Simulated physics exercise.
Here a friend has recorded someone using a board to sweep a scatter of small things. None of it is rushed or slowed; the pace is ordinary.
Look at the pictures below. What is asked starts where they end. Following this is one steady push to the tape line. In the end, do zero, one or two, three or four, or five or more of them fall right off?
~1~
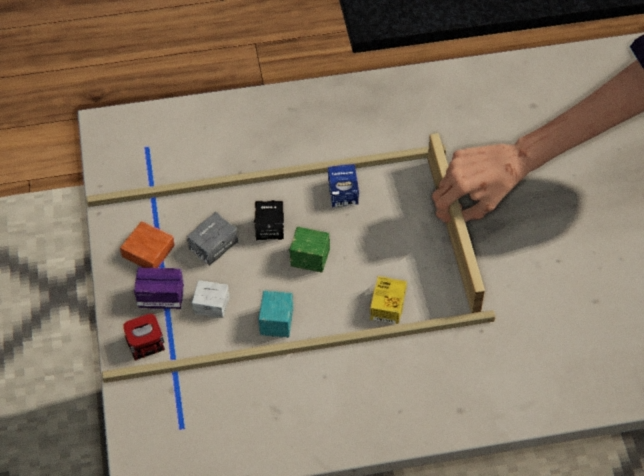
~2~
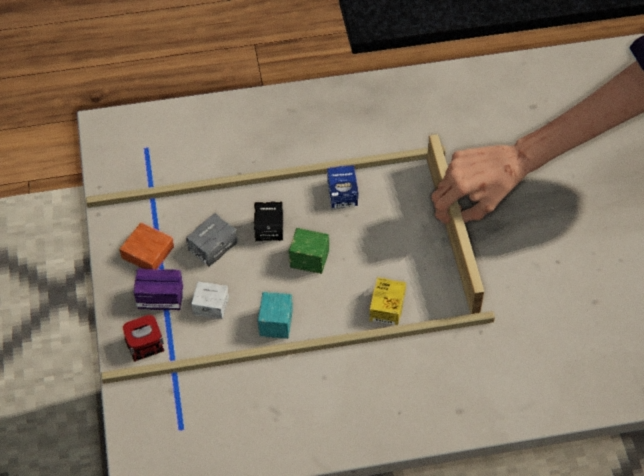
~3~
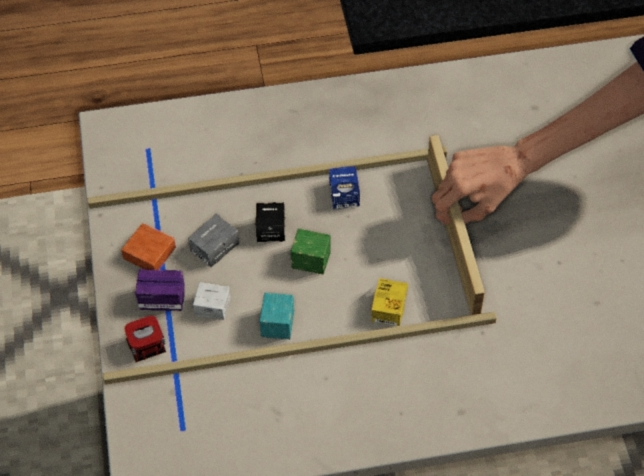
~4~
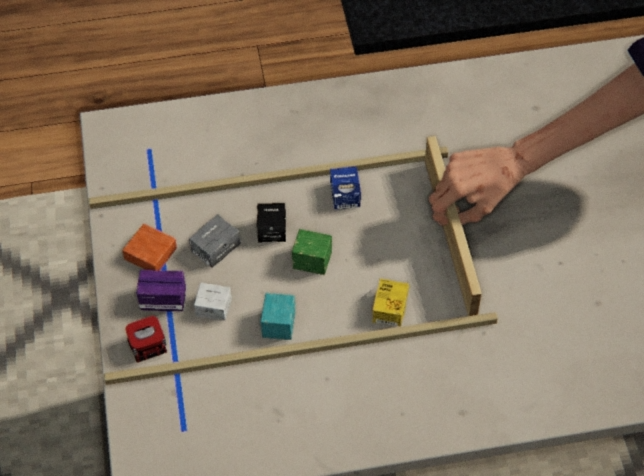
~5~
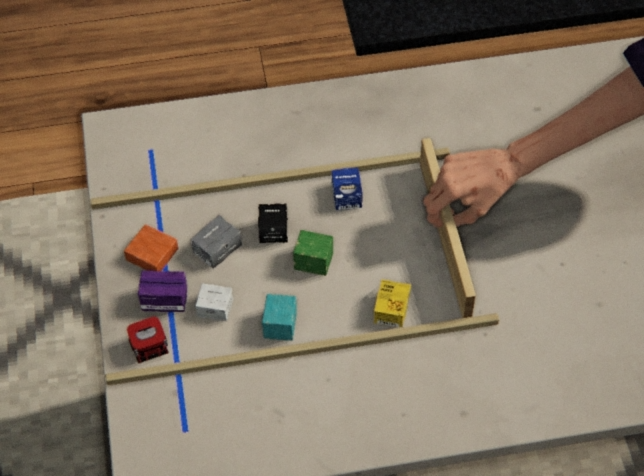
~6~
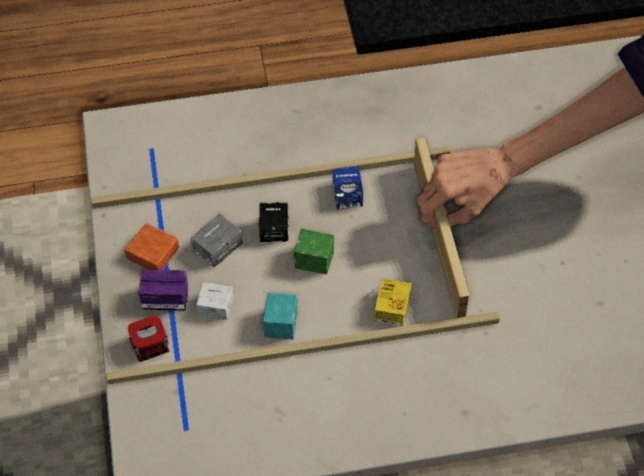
Going by the pictures, one or two pieces get pushed right off.
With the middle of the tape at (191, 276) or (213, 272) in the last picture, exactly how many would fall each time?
The floor gets 0 the first time and 0 the second.
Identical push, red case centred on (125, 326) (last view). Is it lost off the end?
From that start, the red case goes.
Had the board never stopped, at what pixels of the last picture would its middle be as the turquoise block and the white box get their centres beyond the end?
Roughly (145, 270); roughly (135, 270).
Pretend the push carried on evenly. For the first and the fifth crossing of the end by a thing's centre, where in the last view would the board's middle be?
At (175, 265) for the first, at (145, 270) for the fifth.
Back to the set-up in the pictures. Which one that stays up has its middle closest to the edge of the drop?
That one is the purple box.
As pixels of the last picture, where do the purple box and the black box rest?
Looks like one lands around (103, 296), and the other around (148, 244).
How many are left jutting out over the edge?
I'd say 2 of them.
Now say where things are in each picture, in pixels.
In the first frame, red case (144, 337); orange block (148, 247); purple box (159, 289); board (455, 221); tape (163, 277).
In the second frame, orange block (147, 248); black box (269, 221).
In the third frame, purple box (161, 290); green block (311, 252).
In the fourth frame, red case (146, 339); yellow box (390, 303).
In the fifth frame, orange block (151, 250); blue box (347, 189).
In the sixth frame, red case (148, 338); orange block (152, 249); purple box (164, 290); board (440, 226); tape (167, 279).
Soon after, none off yet; red case at rest near (148, 338); orange block at rest near (152, 249); purple box at rest near (164, 290).
Then, none off yet; red case moving near (138, 339); orange block moved about its own width near (122, 248); purple box moved a little near (139, 290).
At rest, the number that fall off is one or two; fallen, orange block and red case.
